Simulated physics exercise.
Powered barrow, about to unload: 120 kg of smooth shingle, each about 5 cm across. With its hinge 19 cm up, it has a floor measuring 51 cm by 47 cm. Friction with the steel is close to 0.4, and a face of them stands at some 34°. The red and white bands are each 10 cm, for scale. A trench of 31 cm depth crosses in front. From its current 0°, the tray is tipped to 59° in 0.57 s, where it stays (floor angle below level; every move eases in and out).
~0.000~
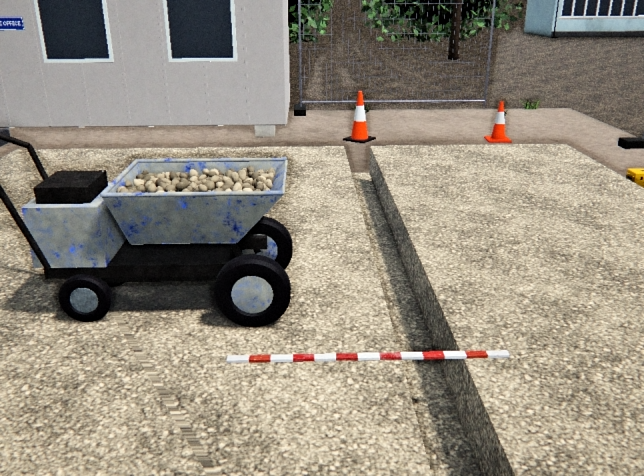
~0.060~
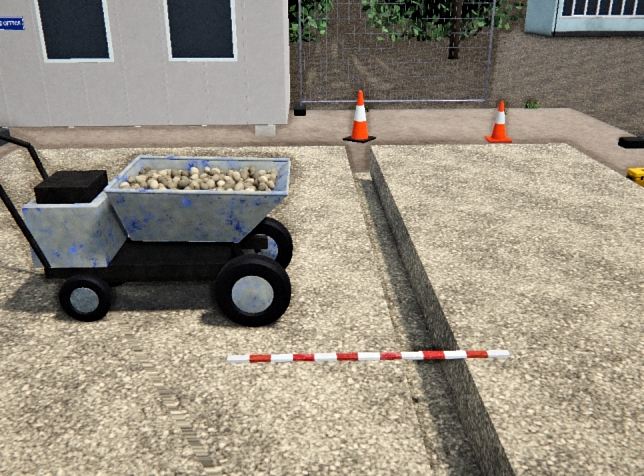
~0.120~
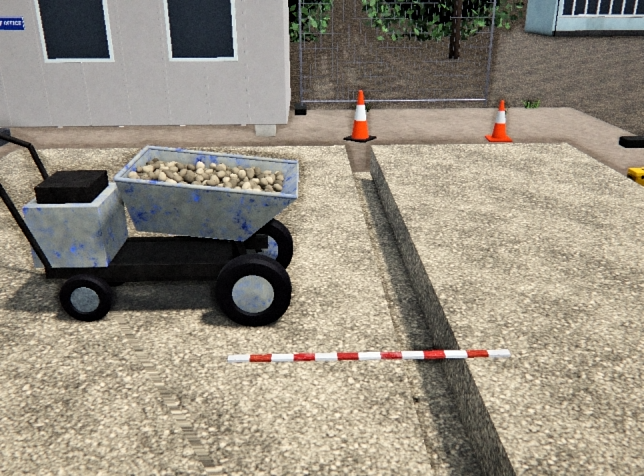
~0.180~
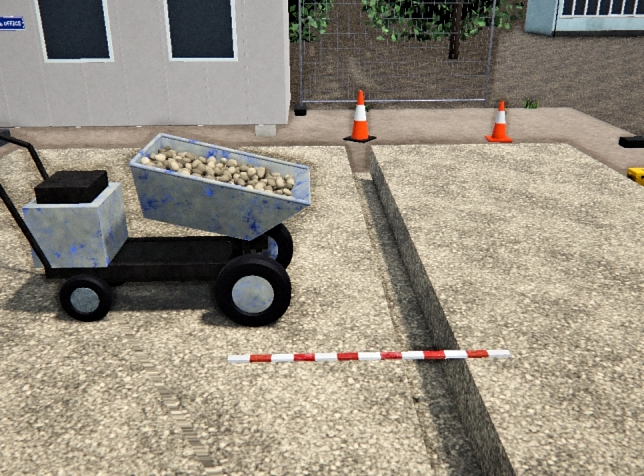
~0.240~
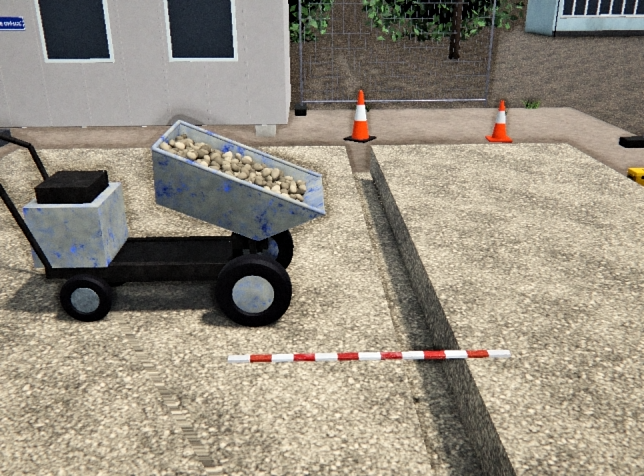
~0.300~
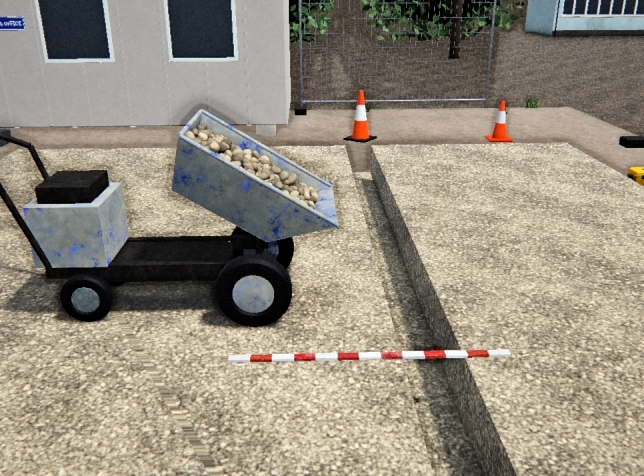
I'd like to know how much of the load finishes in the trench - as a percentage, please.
Somewhere near 75 per cent of it finishes in the trench.
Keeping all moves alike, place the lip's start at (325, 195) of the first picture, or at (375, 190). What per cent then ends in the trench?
Some 50 and some 15 per cent, in that order.
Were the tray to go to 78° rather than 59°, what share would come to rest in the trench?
In that case near 80 per cent.
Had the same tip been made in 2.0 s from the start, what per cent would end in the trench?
It would come to roughly 90 per cent.
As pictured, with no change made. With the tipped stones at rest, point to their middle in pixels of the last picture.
In the last view, about (413, 327).
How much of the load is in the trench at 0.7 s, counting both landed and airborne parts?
10 per cent, give or take.
After 0.4 s the floor is at 50°; 100 % in the tray; the foremost stones are at (339, 226).
After 0.7 s the floor is at 59°; 81 % in the tray, 9 % short of the trench, 10 % in the trench; the foremost stones are at (415, 288).
After 1.0 s the floor is at 59°; 30 % in the tray, 8 % short of the trench, 48 % in the trench, 15 % past the trench; the foremost stones are at (527, 297).
After 3.0 s the floor is at 59°; 0 % in the tray, 10 % short of the trench, 75 % in the trench, 15 % past the trench; the foremost stones are past the picture's edge.
